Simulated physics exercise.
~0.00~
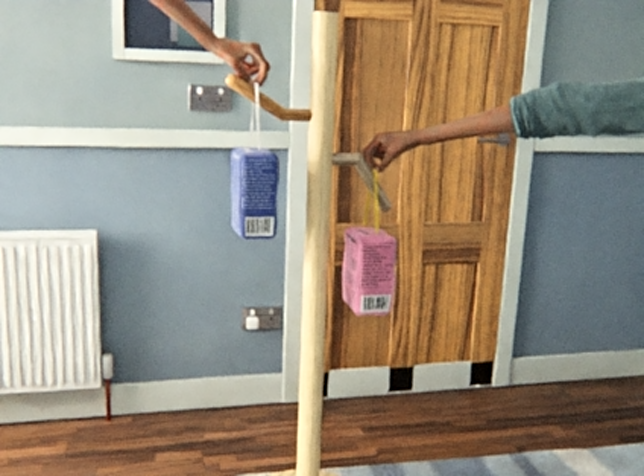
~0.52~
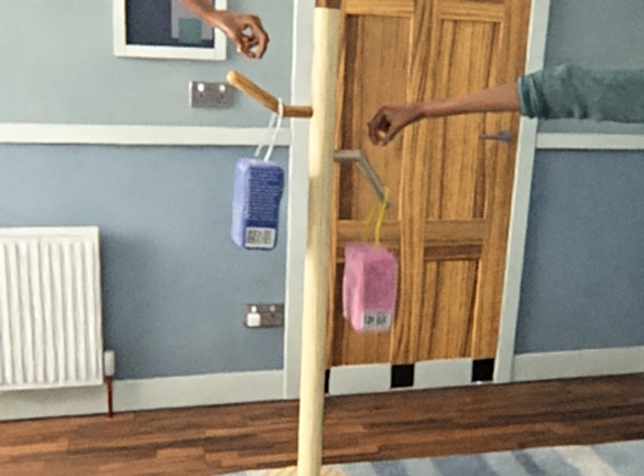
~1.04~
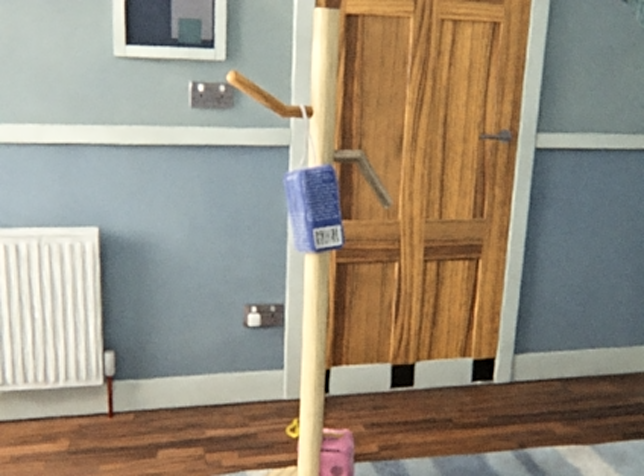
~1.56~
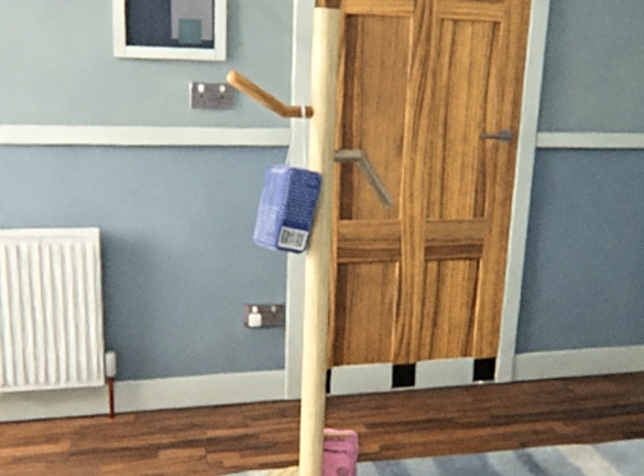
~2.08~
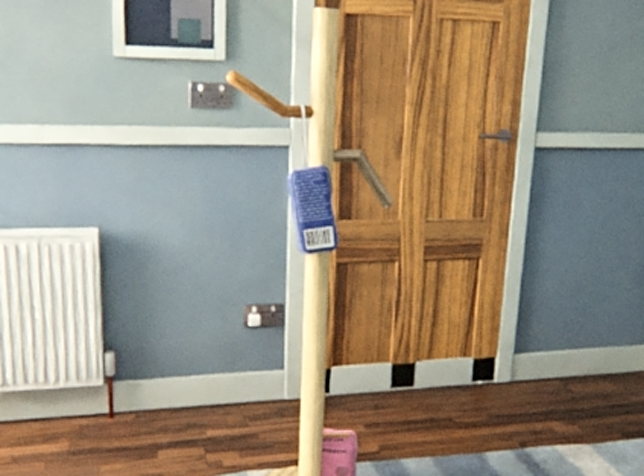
At a wooden coat stand indoors, hands release two sacks; the pink one drops to the floor while the blue one hangs swaying.
